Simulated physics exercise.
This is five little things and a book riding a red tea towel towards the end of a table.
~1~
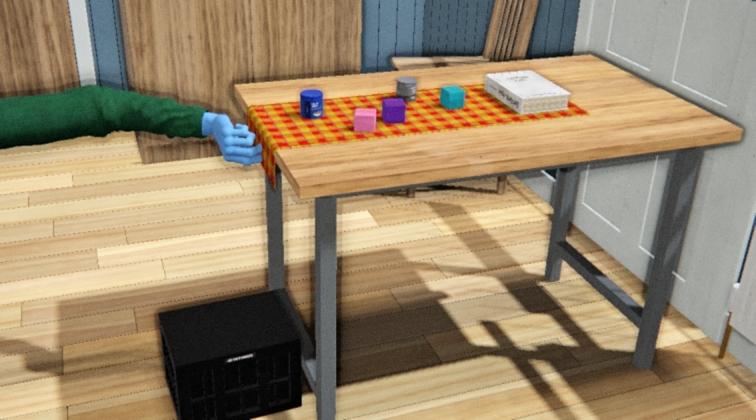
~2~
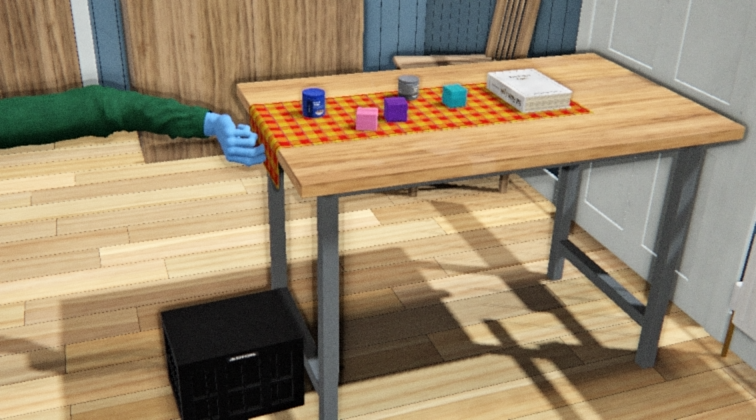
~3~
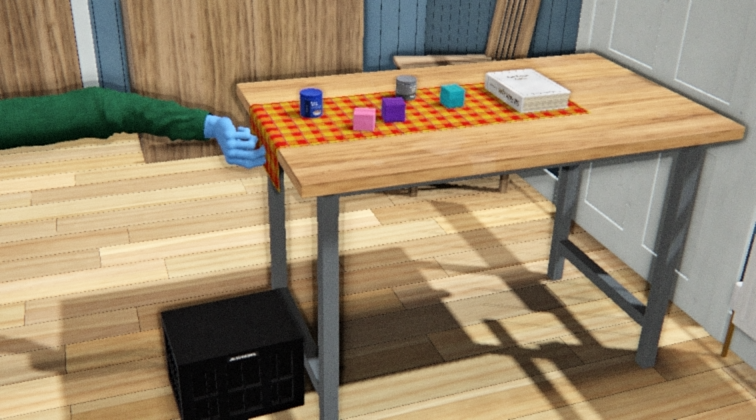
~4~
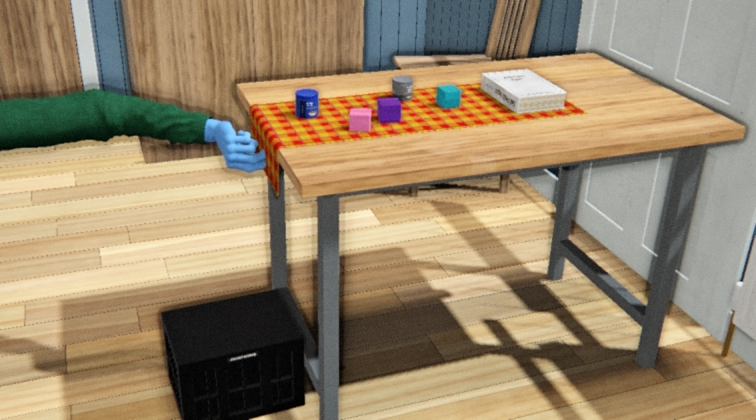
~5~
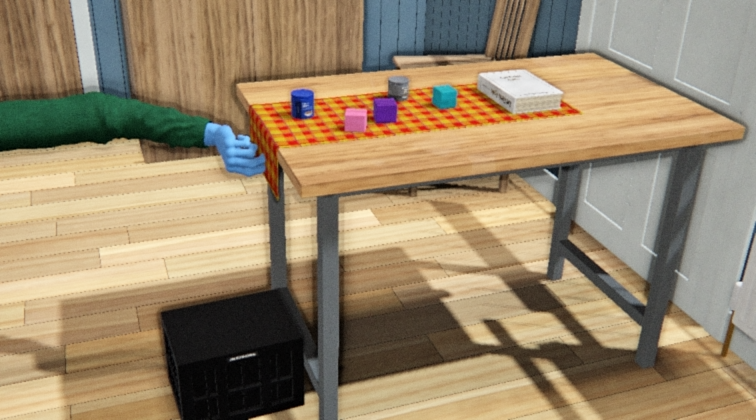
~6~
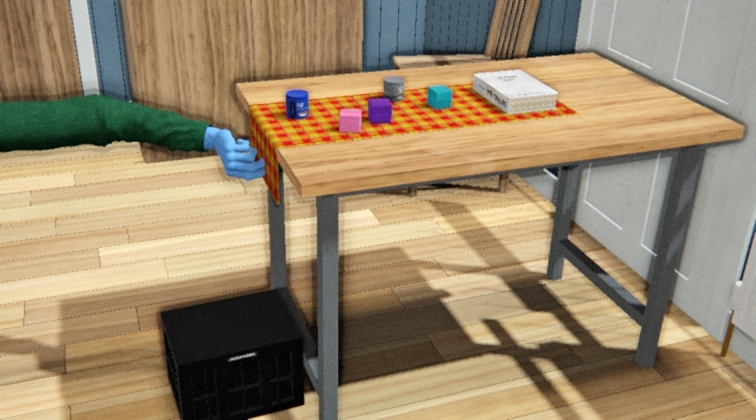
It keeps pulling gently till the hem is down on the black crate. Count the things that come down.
The count of fallen things is four.
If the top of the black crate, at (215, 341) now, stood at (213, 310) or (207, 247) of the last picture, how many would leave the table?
It would be 3 and 1.
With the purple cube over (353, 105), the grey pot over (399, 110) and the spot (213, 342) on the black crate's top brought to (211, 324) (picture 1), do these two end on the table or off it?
The purple cube falls; the grey pot tumbles off.
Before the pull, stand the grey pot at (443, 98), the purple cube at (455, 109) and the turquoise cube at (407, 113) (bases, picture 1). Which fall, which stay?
The grey pot does not fall; the purple cube stays on; the turquoise cube is carried off.
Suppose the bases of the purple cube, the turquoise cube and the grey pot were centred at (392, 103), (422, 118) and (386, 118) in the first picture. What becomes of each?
The purple cube is carried off, the turquoise cube drops off, the grey pot drops off.
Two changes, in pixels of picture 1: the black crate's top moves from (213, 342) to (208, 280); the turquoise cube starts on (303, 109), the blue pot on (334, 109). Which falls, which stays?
The turquoise cube tumbles off; the blue pot comes down.
Soon after, hem near (264, 254); blue pot and pink cube gone.
Then, hem on the crate; blue pot, pink cube, purple cube and grey pot gone.
At rest, hem on the crate; blue pot, pink cube, purple cube and grey pot gone. It carries off four.
